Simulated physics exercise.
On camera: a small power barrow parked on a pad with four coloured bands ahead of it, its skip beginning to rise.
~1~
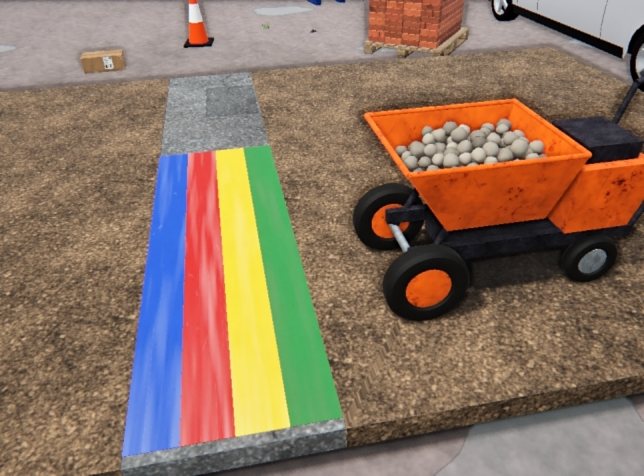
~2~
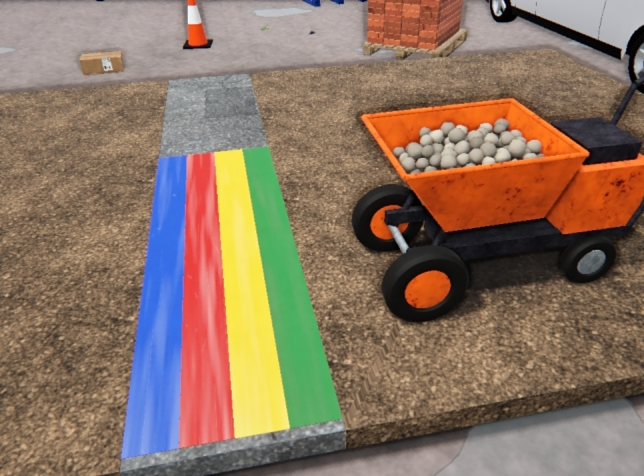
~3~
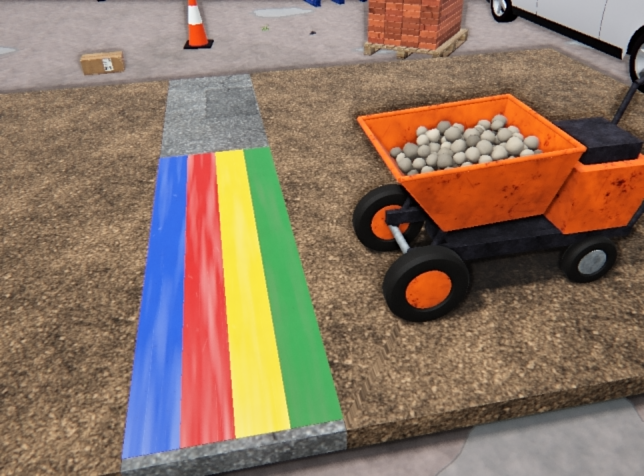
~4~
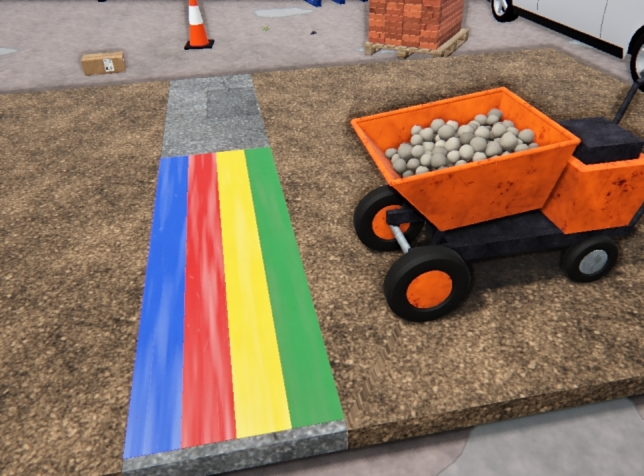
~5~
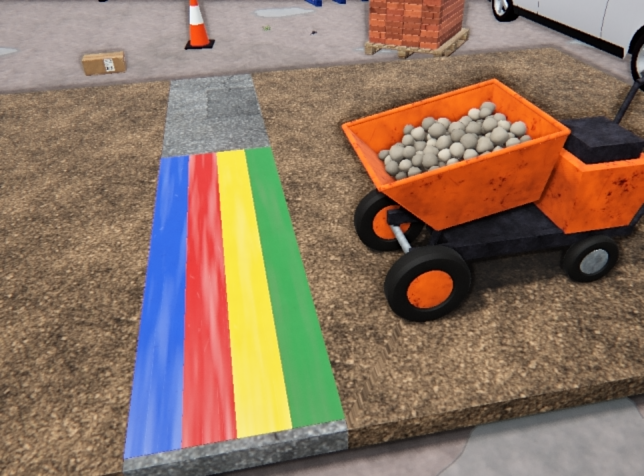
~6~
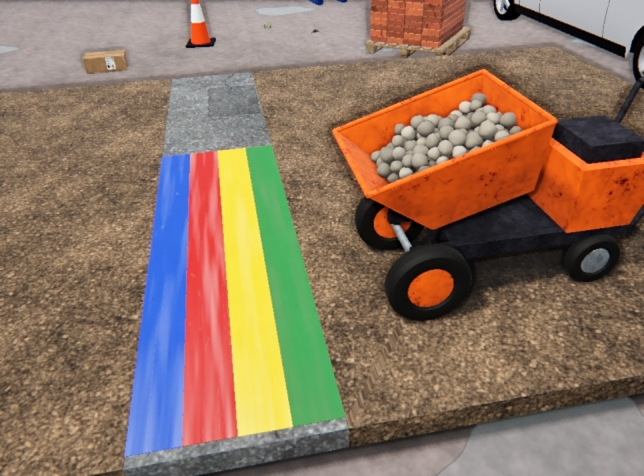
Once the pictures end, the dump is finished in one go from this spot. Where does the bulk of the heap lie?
The yellow one gets the largest share.
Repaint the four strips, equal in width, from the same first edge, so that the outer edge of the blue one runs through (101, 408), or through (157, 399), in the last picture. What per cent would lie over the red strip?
In turn 20 and 20 in a hundred.
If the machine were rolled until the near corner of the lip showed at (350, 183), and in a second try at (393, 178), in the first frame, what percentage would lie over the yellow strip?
In turn 10 and 30 in a hundred.
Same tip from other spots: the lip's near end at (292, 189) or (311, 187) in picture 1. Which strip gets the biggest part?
At the first place the strip in blue, at the second the blue strip.
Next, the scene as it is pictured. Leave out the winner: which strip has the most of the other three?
In second place: The red strip.
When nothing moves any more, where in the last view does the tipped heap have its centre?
Close to (234, 297).
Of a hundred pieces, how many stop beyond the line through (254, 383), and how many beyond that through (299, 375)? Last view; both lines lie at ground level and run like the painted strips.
About 50 and 80 per cent.
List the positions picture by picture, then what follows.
In the first frame, lip of the skip at (409, 176), level; top of the load at (477, 156), river pebbles; green strip at (305, 368); yellow strip at (257, 376); red strip at (207, 384); blue strip at (155, 393).
In the second frame, lip of the skip at (406, 178), level; top of the load at (474, 157).
In the third frame, lip of the skip at (401, 180), tipped barely; top of the load at (485, 148).
In the fourth frame, lip of the skip at (392, 184), tipped a little; top of the load at (480, 144).
In the fifth frame, lip of the skip at (381, 189), tipped a little; top of the load at (482, 143).
In the sixth frame, lip of the skip at (369, 195), tipped clearly; top of the load at (473, 137); green strip at (307, 368); yellow strip at (259, 376); red strip at (209, 384); blue strip at (158, 393).
Soon, skip tipped steeply; all in the skip.
A while on, skip tipped right over; most in the skip; a small part over the green strip; about a quarter over the yellow strip; a stray few over the red strip.
Towards the end, skip tipped right over; about a quarter in the skip; a small part over the green strip; about a third over the yellow strip; about a quarter over the red strip; a small part over the blue strip; a small part off the paint.
Finally, skip tipped right over; about a quarter in the skip; a small part over the green strip; about a third over the yellow strip; about a quarter over the red strip; a small part over the blue strip; a small part off the paint.
